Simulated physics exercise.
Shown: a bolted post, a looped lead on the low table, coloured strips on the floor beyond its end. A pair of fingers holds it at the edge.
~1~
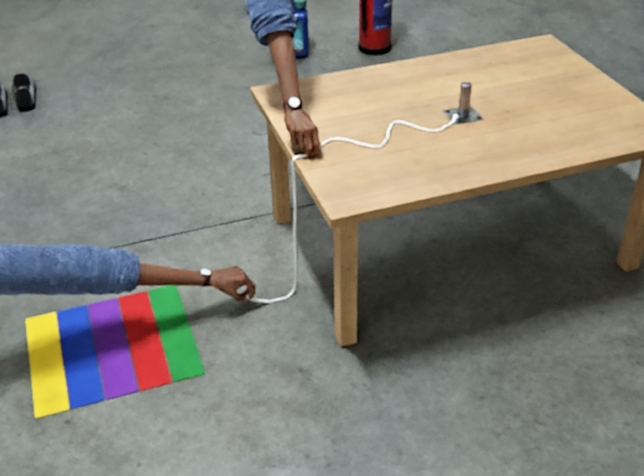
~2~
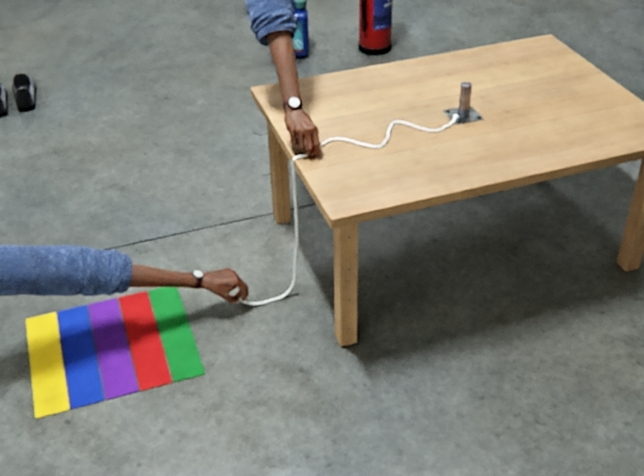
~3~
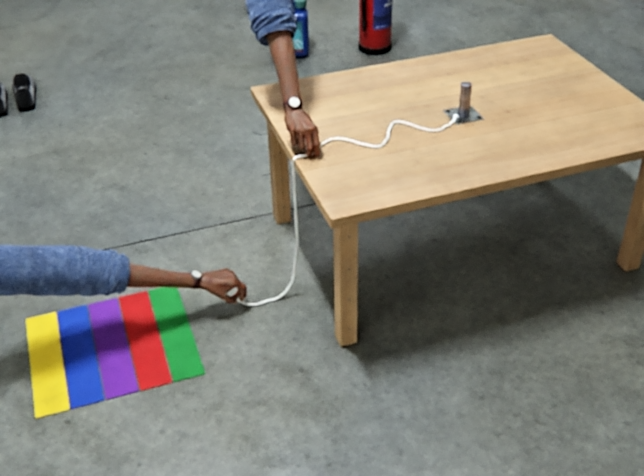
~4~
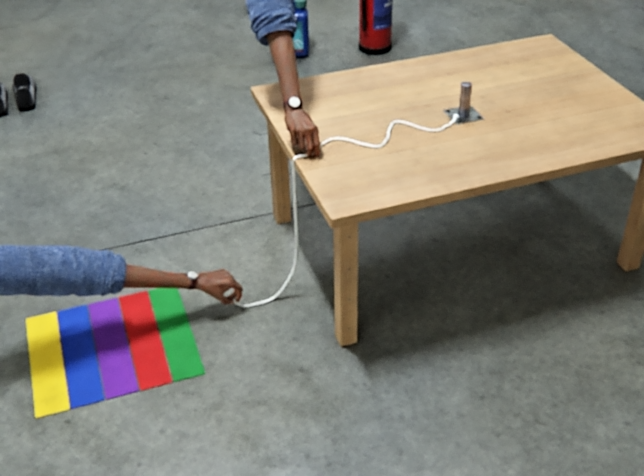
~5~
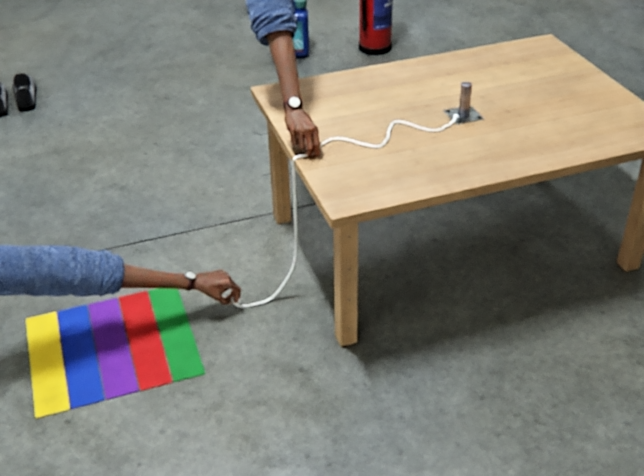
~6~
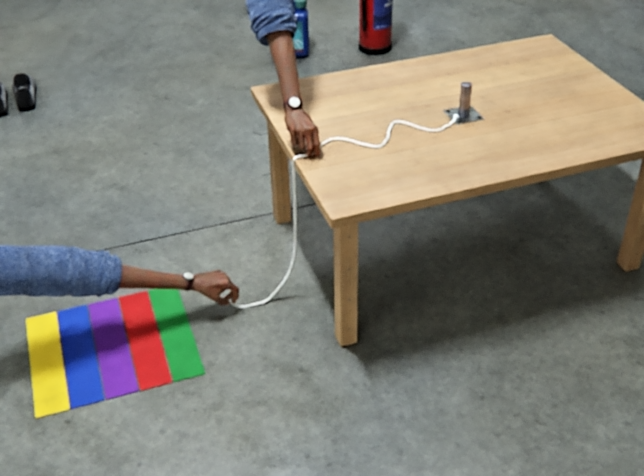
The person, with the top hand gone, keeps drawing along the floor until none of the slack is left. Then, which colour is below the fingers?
The blue one is below them.
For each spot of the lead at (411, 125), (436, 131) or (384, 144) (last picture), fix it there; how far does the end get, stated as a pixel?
In order of the tries: About (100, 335), about (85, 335), about (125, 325).
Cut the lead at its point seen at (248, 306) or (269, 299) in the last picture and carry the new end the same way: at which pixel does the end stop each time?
Pixel positions, in order: (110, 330), (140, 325).
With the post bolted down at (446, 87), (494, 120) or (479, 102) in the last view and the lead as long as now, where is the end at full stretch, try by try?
(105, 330), (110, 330) and (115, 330), roughly.
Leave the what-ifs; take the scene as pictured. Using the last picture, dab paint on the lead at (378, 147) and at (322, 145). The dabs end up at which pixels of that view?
At (333, 145) for the first, at (278, 170) for the second.
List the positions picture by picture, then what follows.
In the first frame, end (247, 298); green (184, 360); red (152, 368); purple (118, 377); blue (84, 385); yellow (50, 394).
In the second frame, end (240, 299); lead through (440, 130) (388, 132) (341, 139) (294, 170) (297, 232) (292, 286).
In the third frame, end (238, 300).
In the fourth frame, end (234, 301); lead through (440, 130) (388, 132) (341, 139) (294, 170) (297, 232) (284, 286).
In the fifth frame, end (233, 301).
In the sixth frame, end (231, 302); lead through (440, 130) (388, 132) (341, 139) (294, 170) (296, 232) (280, 287).
Early on, end near (136, 324); over red.
Midway, end near (99, 333); over purple.
At the end of the slack, end near (77, 338); over blue. It gets as far as the blue strip.
